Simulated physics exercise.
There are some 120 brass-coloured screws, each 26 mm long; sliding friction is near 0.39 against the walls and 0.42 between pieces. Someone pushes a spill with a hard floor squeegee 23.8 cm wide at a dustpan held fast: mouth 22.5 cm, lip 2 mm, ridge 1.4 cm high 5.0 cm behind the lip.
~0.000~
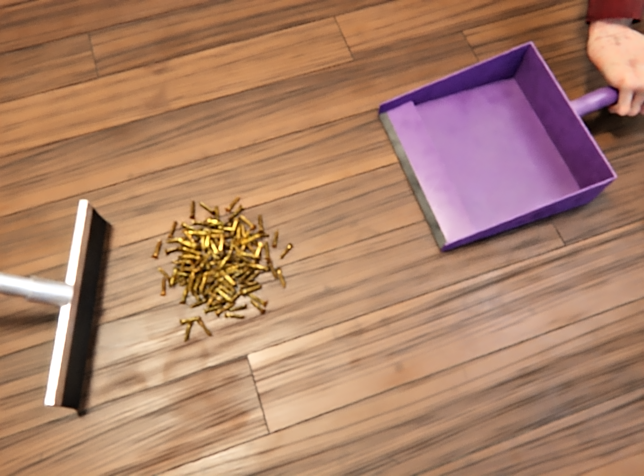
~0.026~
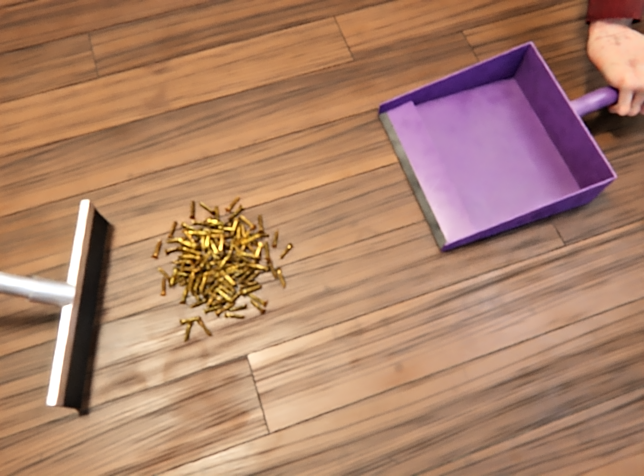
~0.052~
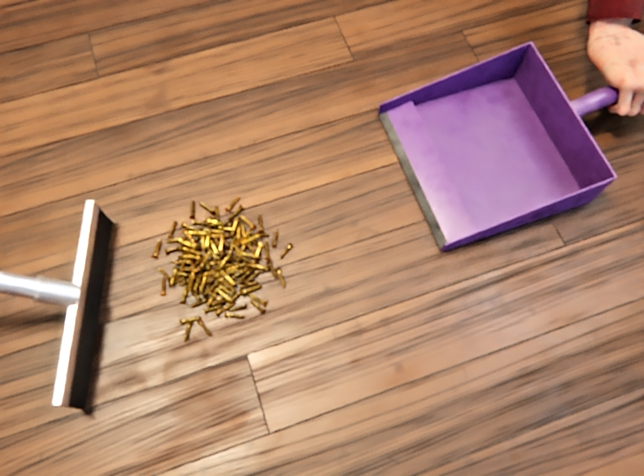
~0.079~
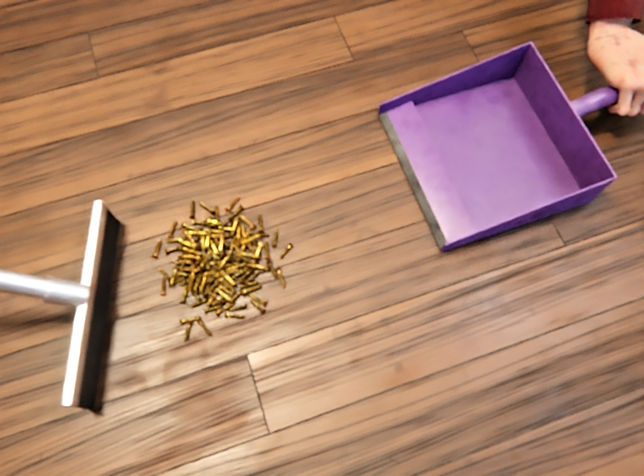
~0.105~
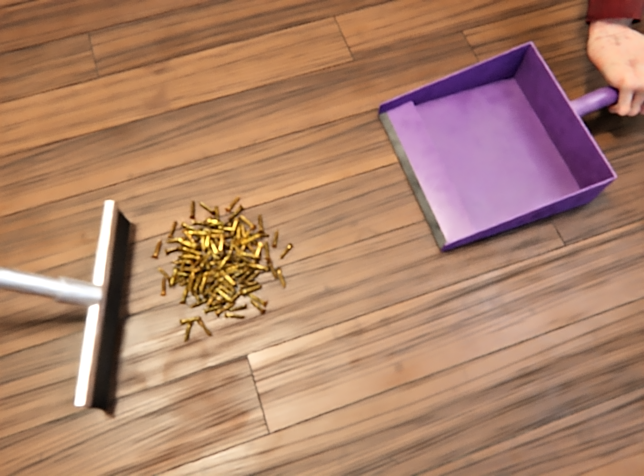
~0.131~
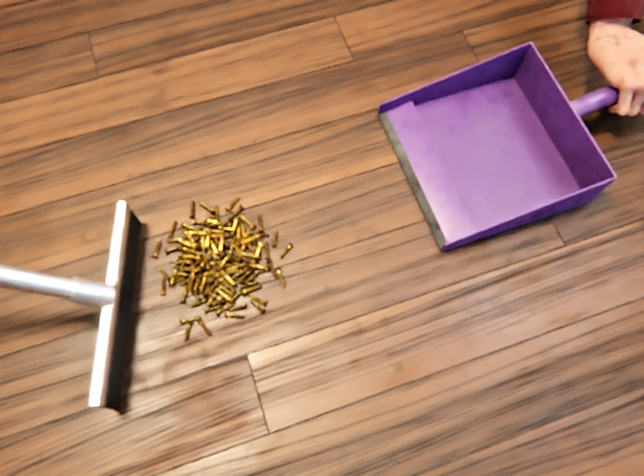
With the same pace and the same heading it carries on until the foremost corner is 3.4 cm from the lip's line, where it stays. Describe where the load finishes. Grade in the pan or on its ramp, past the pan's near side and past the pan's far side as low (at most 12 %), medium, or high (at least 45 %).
In the pan or on its ramp - low; past the pan's near side - high; past the pan's far side - low.
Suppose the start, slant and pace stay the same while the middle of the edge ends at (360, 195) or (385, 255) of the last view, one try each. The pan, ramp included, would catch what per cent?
The two tries give roughly 0 and 5 %.
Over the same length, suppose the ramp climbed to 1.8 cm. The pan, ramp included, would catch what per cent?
0 per cent.
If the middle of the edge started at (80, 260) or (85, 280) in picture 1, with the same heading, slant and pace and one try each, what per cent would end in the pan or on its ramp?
First try about 0 per cent, second about 5 per cent.
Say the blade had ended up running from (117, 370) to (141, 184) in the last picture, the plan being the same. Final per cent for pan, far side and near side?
Pan: 10, far side: 0, near side: 15.
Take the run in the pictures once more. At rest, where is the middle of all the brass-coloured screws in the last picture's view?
I'd say roughly (426, 264).
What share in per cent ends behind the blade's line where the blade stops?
About 25 percent.
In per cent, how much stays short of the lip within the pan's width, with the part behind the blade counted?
Roughly 45 in a hundred.
After 0.43 s, middle of the blade 24 cm from the lip; 0 % over the lip, far side 0 %, near side 15 %.
After 0.63 s, middle of the blade 13 cm from the lip; 0 % over the lip, far side 0 %, near side 45 %.
After 0.94 s, middle of the blade 7 cm from the lip; 0 % over the lip, far side 0 %, near side 55 %.
By 1.7 s all is still; pan 0 %, near side 55 %, far side 0 %, in front of the lip or behind the blade 45 %.
